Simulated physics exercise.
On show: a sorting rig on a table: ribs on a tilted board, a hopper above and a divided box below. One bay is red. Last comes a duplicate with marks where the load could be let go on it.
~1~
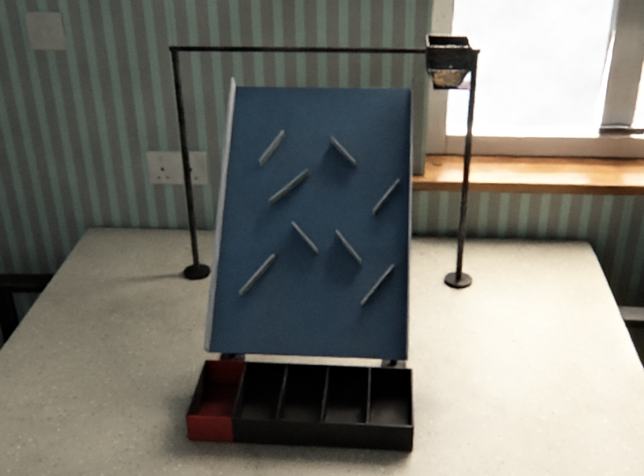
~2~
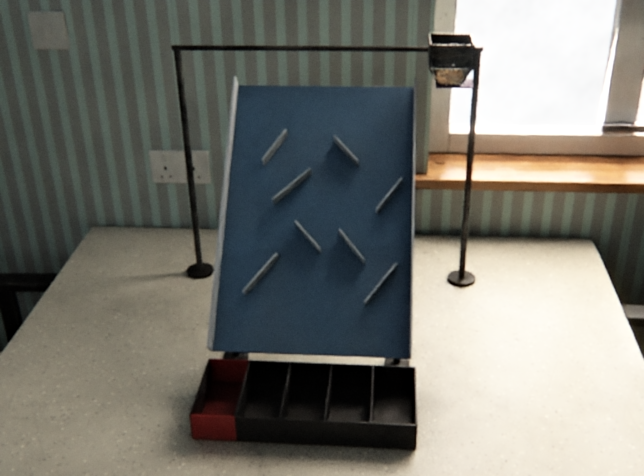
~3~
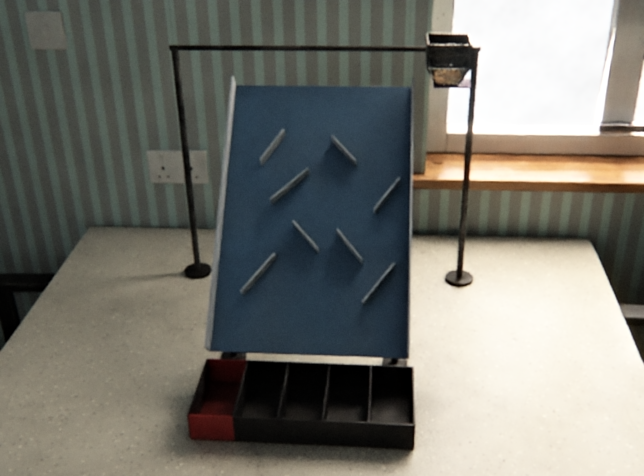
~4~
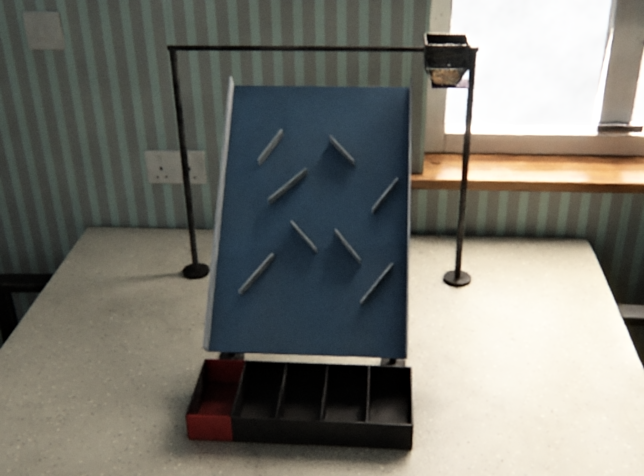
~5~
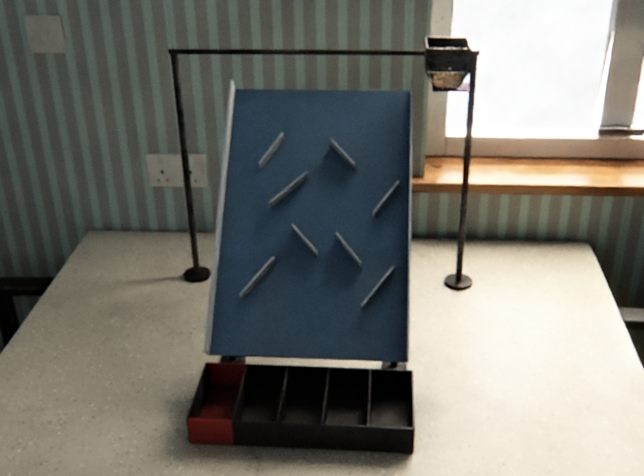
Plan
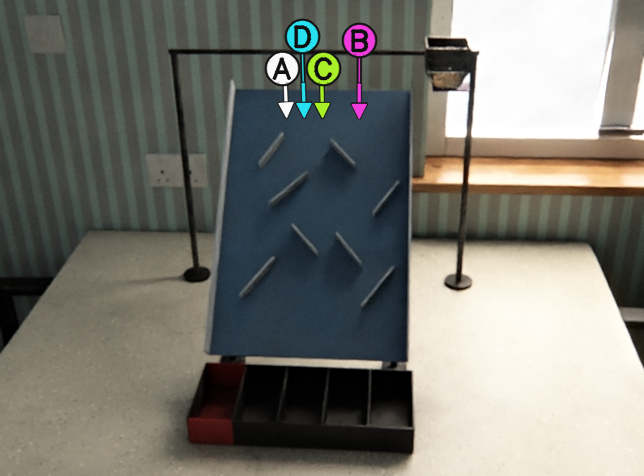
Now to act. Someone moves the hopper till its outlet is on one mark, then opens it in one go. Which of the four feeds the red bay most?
Take A.
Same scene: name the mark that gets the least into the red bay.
B it is.
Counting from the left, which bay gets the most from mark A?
It is the first one.
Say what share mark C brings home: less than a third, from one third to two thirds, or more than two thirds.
Less than a third.
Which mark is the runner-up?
That would be D.
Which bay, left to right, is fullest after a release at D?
The first.
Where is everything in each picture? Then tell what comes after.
Hopper at (446, 80), round wooden beads, door shut, in the first frame.
Ribs (262, 160) to (286, 129), (334, 135) to (358, 160), (272, 199) to (310, 168), in the second frame.
Ribs (374, 209) to (400, 177), (293, 220) to (318, 249), (337, 228) to (362, 260), in the third frame.
Ribs (239, 292) to (272, 253), (361, 302) to (392, 263), in the fourth frame.
Red bay at (211, 430), number 1 of 5 from the left, in the fifth frame.
On the marked copy, mark A meets the board at (286, 112); mark B meets the board at (359, 112); mark C meets the board at (322, 112); mark D meets the board at (304, 112).
For mark A, most in the red bay, a small part in other bays, a small part outside the box.
For mark B, a stray few in the red bay, nearly all in other bays.
For mark C, about a quarter in the red bay, about two thirds in other bays, a small part outside the box.
For mark D, about half in the red bay, about a third in other bays, a small part outside the box.
